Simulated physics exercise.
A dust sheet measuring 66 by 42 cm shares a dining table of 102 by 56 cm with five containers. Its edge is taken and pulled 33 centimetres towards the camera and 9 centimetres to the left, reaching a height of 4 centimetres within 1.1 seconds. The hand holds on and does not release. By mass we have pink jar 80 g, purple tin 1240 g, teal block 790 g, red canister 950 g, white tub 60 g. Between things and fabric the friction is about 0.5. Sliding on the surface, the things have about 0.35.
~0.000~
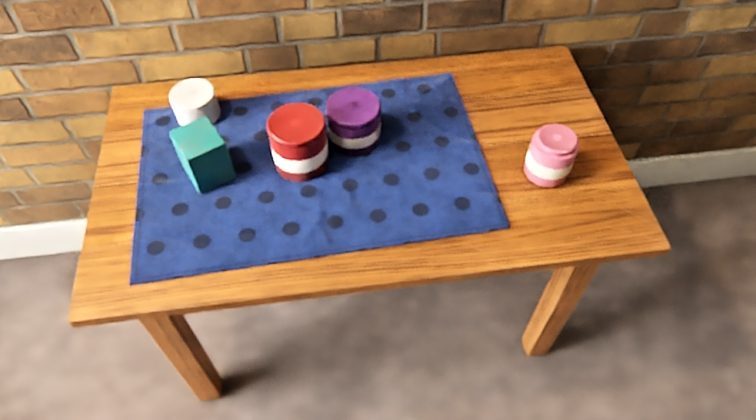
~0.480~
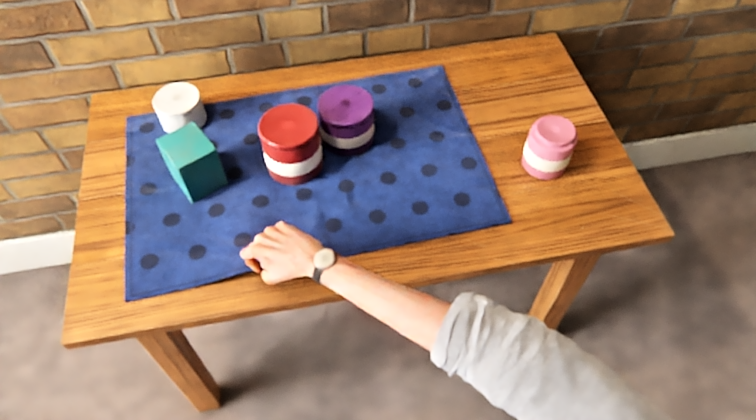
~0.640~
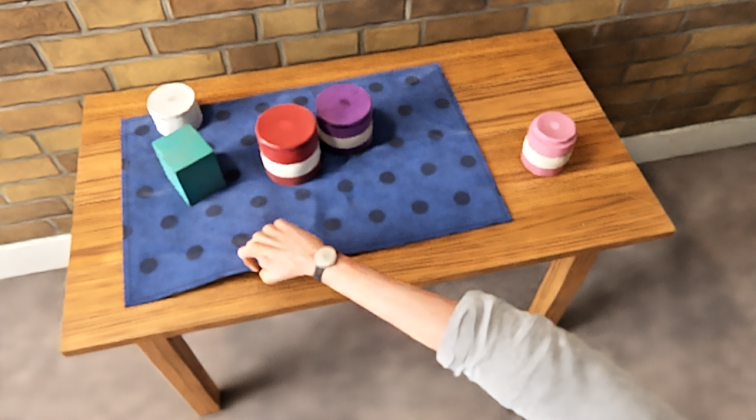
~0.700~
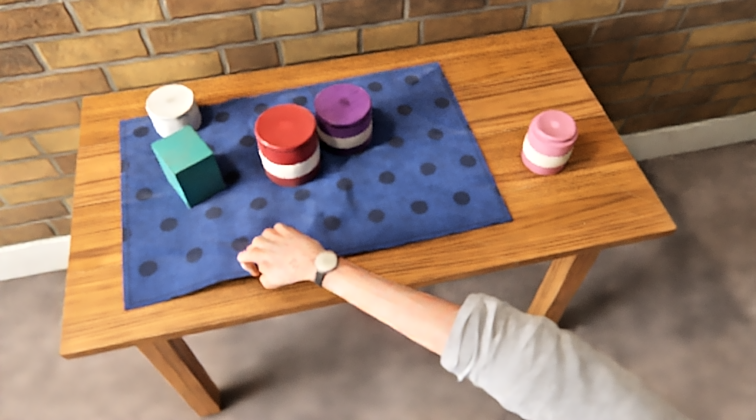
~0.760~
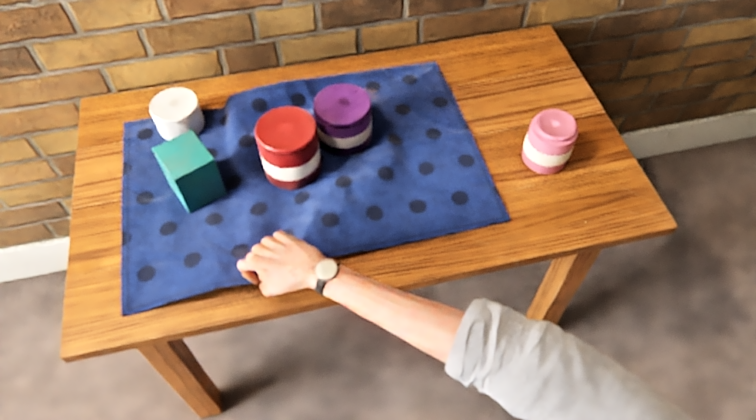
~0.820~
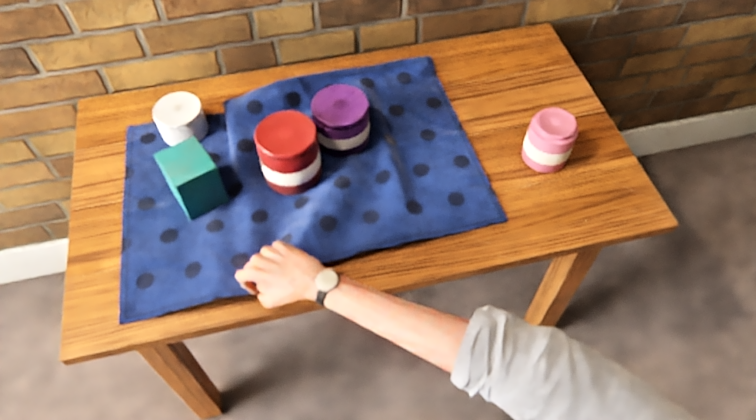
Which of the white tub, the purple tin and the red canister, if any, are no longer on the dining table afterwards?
In order: The white tub has dropped off; the purple tin has dropped off; the red canister has dropped off.
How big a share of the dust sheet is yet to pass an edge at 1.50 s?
Around 50 percent.
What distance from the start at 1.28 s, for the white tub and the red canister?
Shift - white tub 20 cm, red canister 25 cm.
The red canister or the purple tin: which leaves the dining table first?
I'd pick the red one.
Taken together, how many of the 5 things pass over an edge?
4 in all.
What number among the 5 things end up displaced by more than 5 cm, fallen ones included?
So we're at 4.
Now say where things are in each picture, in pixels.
Shows, white tub (192, 93); purple tin (353, 105); red canister (296, 122); dust sheet corners (130, 285) (145, 110) (451, 73) (510, 228), in the first frame.
Shows, dust sheet corners (125, 302) (127, 118); grip (260, 269), in the second frame.
Shows, dust sheet corners (125, 308) (121, 120); grip (259, 268), in the third frame.
Shows, dust sheet corners (124, 311) (120, 122); grip (259, 273), in the fourth frame.
Shows, white tub (173, 104); teal block (183, 154); red canister (286, 127); dust sheet corners (122, 316) (125, 123); grip (258, 281), in the fifth frame.
Shows, white tub (177, 108); purple tin (340, 104); red canister (285, 132); dust sheet corners (119, 324) (128, 127) (431, 57) (508, 221); grip (257, 291), in the sixth frame.
By 1.0 s, 95 % of the dust sheet is still over the top; red canister 11 cm off its start, white tub 11 cm off its start, purple tin 10 cm off its start.
By 1.3 s, 70 % of the dust sheet is still over the top; red canister 24 cm off its start, white tub 22 cm off its start, purple tin 21 cm off its start.
By 1.5 s, 50 % of the dust sheet is still over the top; red canister 35 cm off its start at (240, 316), white tub 30 cm off its start at (159, 237), purple tin 30 cm off its start at (298, 244).
By 1.7 s, 10 % of the dust sheet is still over the top; white tub 46 cm off its start, red canister over the edge, purple tin 40 cm off its start.
By 3.3 s, 0 % of the dust sheet is still over the top; white tub over the edge, red canister over the edge, purple tin over the edge, teal block over the edge.
